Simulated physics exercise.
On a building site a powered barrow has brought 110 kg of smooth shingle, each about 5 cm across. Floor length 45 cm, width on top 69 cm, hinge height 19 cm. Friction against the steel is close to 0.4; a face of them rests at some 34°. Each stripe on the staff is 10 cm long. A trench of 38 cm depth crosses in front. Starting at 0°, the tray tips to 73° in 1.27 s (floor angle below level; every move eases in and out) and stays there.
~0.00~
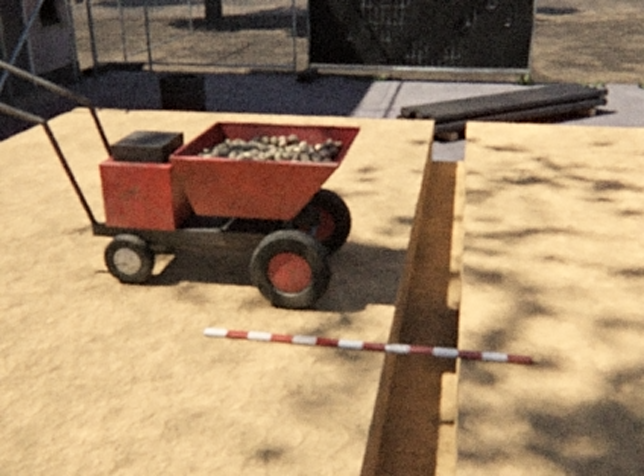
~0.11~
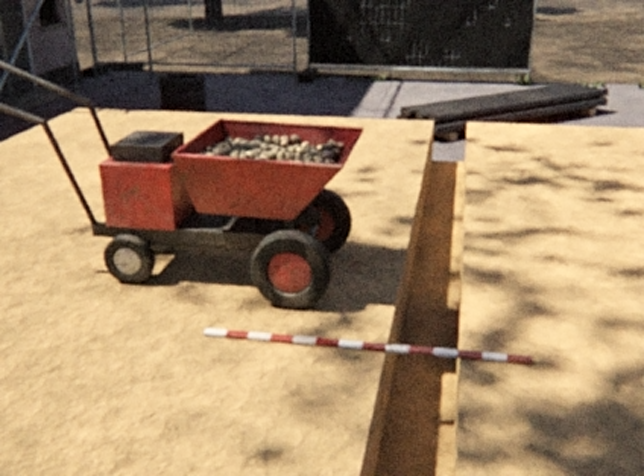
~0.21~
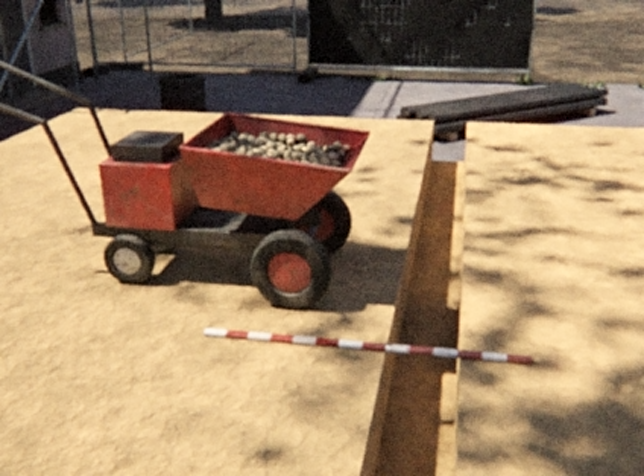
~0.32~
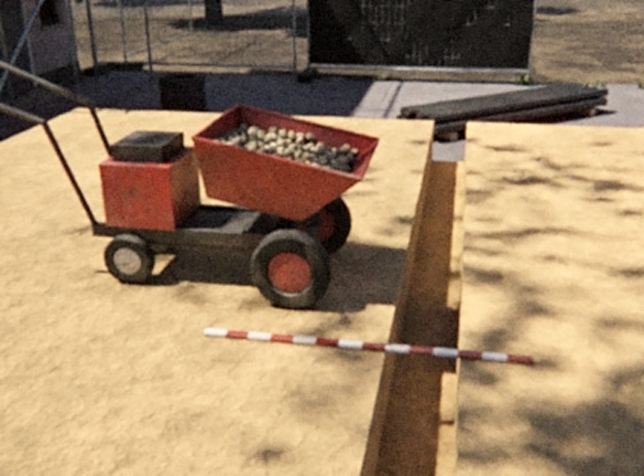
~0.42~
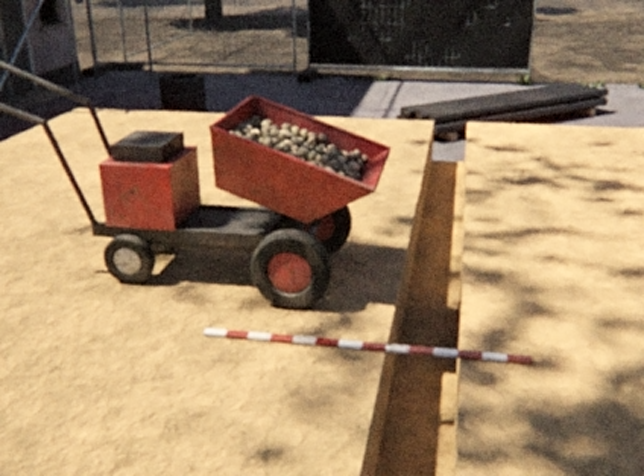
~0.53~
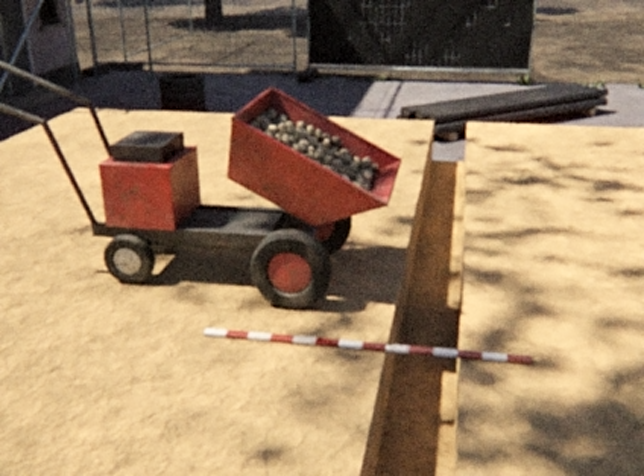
In this clip, a red powered barrow loaded with smooth stones stands beside a narrow trench, a striped staff lying across it, while its tray steadily tilts forward to the right, the rear rising as the stones shift toward the lip.
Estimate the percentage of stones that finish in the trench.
About 74 per cent.
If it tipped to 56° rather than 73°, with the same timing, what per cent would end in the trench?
In that case some 60 per cent.
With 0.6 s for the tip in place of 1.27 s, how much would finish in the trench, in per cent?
In that case some 60 per cent.
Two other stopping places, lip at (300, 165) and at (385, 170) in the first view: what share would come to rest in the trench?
Near 100 per cent from the first place, 25 from the second.
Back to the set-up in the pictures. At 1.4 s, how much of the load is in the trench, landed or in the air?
Some 40 per cent.
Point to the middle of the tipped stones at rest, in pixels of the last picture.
Their middle is at about (442, 339).
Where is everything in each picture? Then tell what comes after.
The first picture shows lip at (339, 166), floor tilted 0°, highest stones at (273, 148).
The second picture shows lip at (342, 168), floor tilted 1°, highest stones at (262, 147); the stones move at 0.2 m/s on average.
The third picture shows lip at (350, 172), floor tilted 5°, highest stones at (247, 144); the stones move at 0.4 m/s on average.
The fourth picture shows lip at (361, 180), floor tilted 11°, highest stones at (247, 138); the stones move at 0.5 m/s on average.
In the fifth picture, the tray is at 19°, its lip at (374, 191); the top of the load is at (251, 127); the stones move at 0.6 m/s on average.
In the sixth picture, the tray is at 28°, its lip at (387, 205); the top of the load is at (267, 120); the stones move at 0.7 m/s on average.
After 0.9 s the floor is at 61°; 100 % in the tray; the foremost stones are at (419, 231).
After 1.4 s the floor is at 73°; 45 % in the tray, 40 % in the trench, 15 % past the trench; the foremost stones are at (525, 293).
After 1.7 s the floor is at 73°; 11 % in the tray, 63 % in the trench, 26 % past the trench; the foremost stones are at (614, 300).
After 3.7 s the floor is at 73°; 0 % in the tray, 74 % in the trench, 26 % past the trench; the foremost stones are past the picture's edge.
